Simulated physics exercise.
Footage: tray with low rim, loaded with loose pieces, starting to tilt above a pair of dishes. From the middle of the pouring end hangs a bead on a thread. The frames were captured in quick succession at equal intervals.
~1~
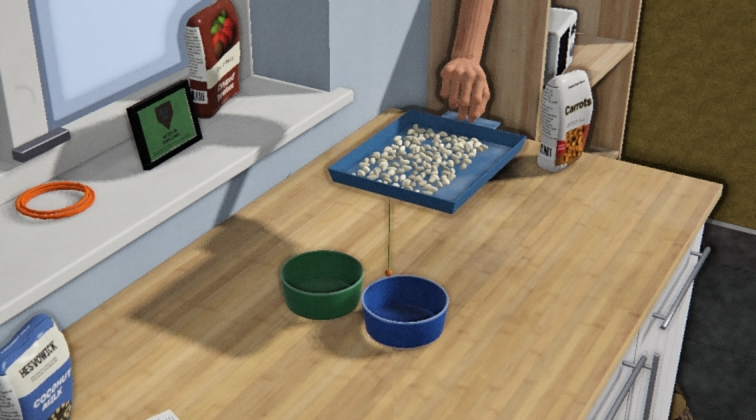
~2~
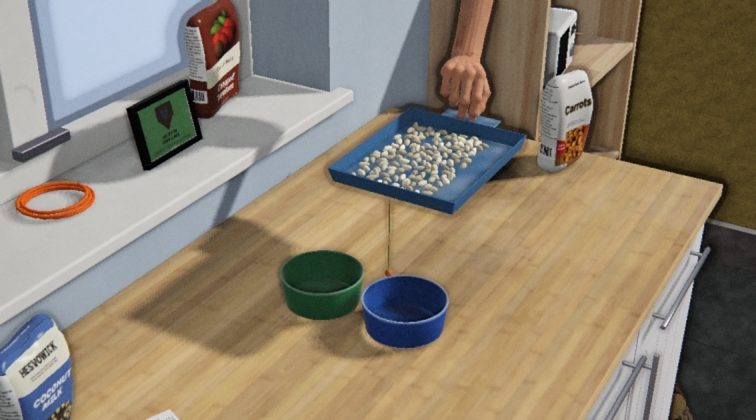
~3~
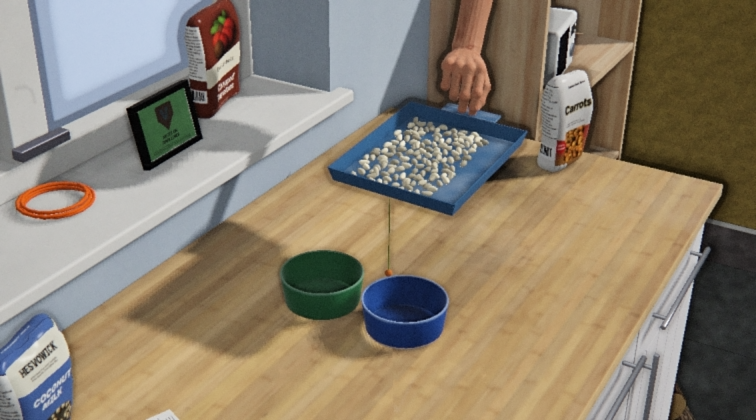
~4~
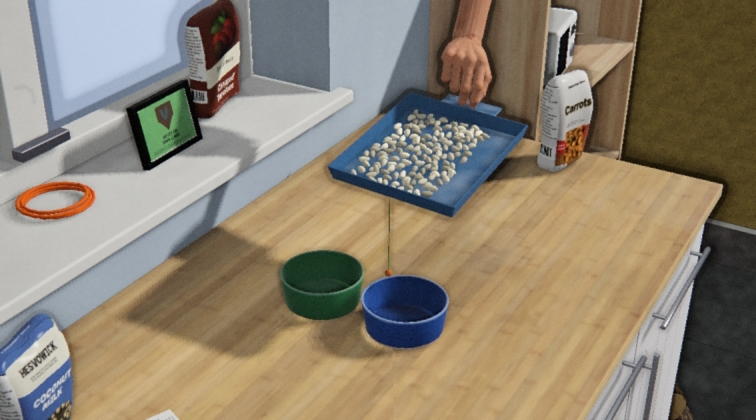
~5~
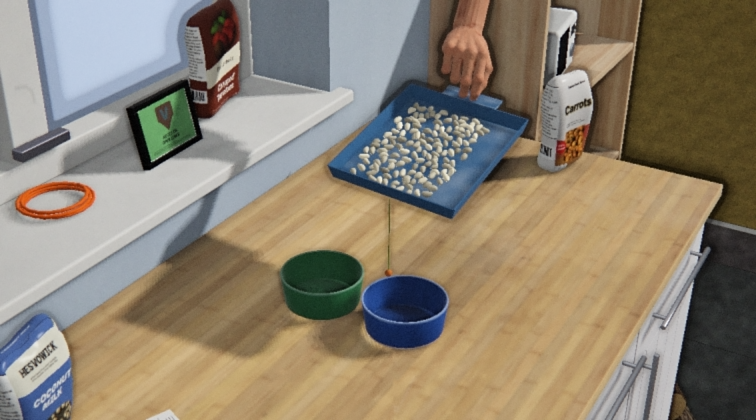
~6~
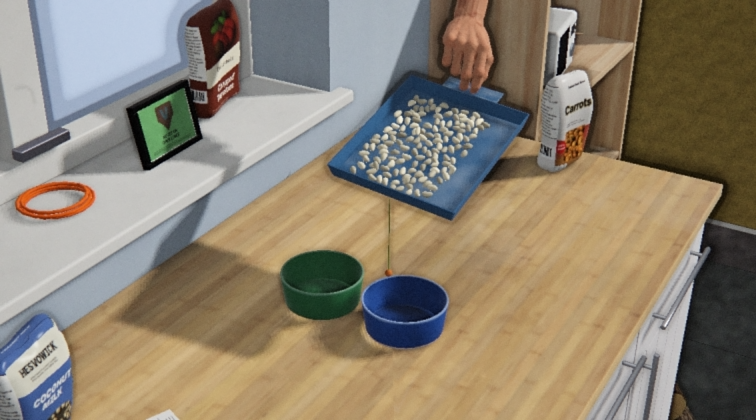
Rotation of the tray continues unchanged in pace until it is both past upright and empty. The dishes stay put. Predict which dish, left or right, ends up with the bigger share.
Larger portion: Right.
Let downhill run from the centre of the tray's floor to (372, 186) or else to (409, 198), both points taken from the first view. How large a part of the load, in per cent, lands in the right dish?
It comes to about 0 per cent the first time and about 60 per cent the second.
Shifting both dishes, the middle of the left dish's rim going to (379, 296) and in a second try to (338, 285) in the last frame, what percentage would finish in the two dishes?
In order: 70 per cent and 80 per cent.
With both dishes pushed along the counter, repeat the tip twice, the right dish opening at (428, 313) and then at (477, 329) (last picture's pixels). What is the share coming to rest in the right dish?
Close to 80 in a hundred, then close to 20 in a hundred.
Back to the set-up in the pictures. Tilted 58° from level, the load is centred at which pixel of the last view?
(427, 175).
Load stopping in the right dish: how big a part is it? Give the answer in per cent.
That share is close to 60 %.
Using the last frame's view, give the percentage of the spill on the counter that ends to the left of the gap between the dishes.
10 in a hundred, roughly.
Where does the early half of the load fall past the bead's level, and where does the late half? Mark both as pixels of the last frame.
Around (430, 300) first; around (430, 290) second.
Shortly afterwards, tray tipped steeply; the whole lot on the tray.
Next, tray tipped right over; all but a few on the tray; only a few in the right dish; only a few outside both.
Some moments later, tray tipped past a quarter turn; near two thirds in the right dish; near a third outside both.
In the end, tray tipped past a quarter turn; near two thirds in the right dish; none at all in the left dish; near a third outside both.
